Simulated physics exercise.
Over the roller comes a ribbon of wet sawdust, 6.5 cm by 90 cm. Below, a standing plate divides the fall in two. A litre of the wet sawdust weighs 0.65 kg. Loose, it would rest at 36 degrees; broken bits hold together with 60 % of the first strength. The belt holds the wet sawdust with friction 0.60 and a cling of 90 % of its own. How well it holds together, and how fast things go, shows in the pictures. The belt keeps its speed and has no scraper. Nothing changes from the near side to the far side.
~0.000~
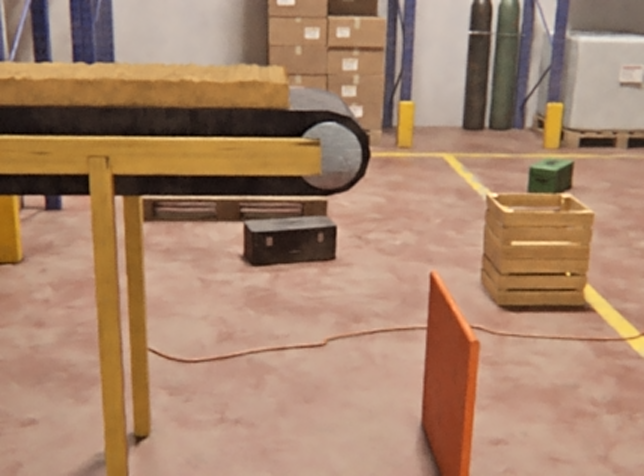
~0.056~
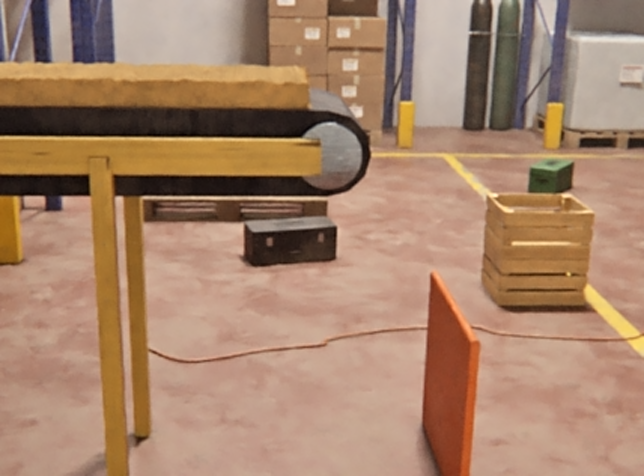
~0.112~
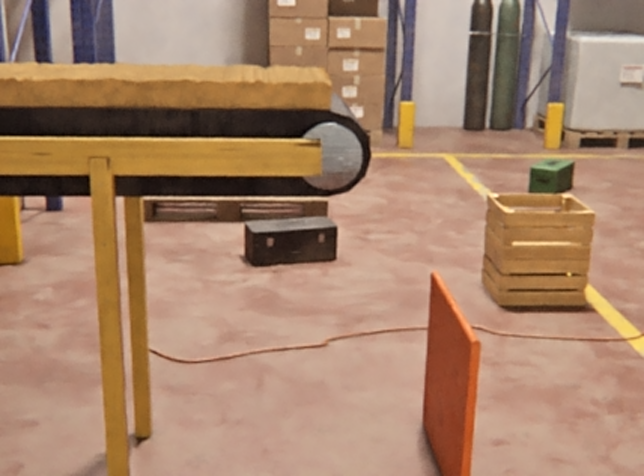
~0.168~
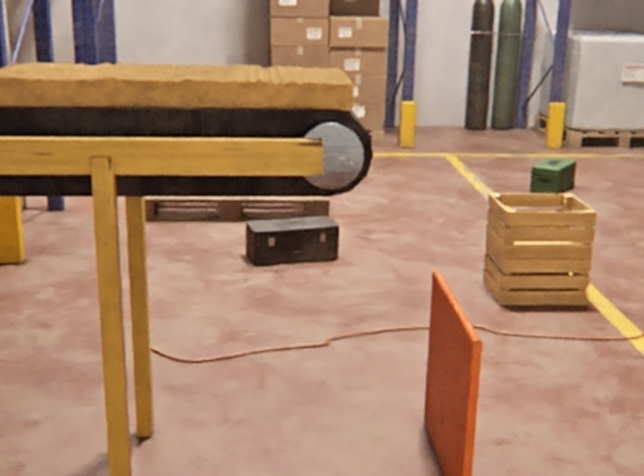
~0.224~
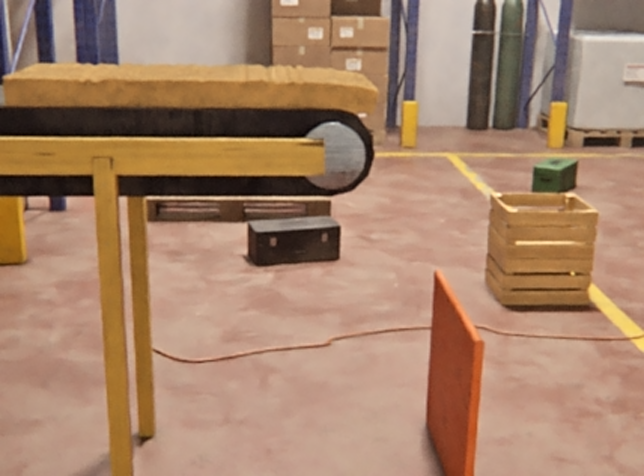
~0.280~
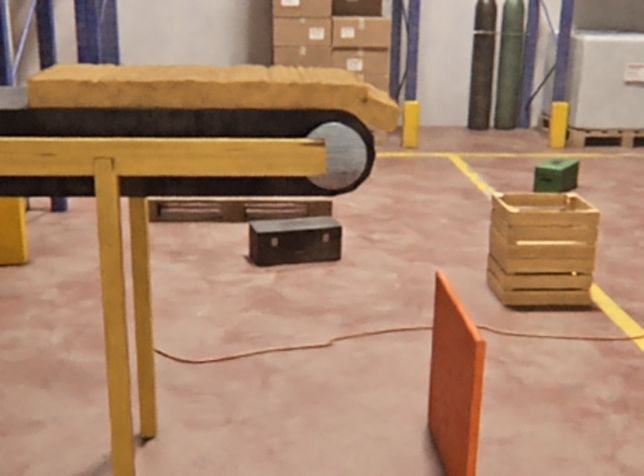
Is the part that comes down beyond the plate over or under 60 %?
It comes out under 60 %.
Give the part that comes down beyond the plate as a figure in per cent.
Some 25 per cent.
By 0.55 s, 1 % is beyond the plate's line.
By 0.86 s, 8 % is beyond the plate's line.
By 1.17 s, 15 % is beyond the plate's line.
By 1.48 s, 23 % is beyond the plate's line.
By 2.70 s, at the end, 23 % is beyond the plate's line.
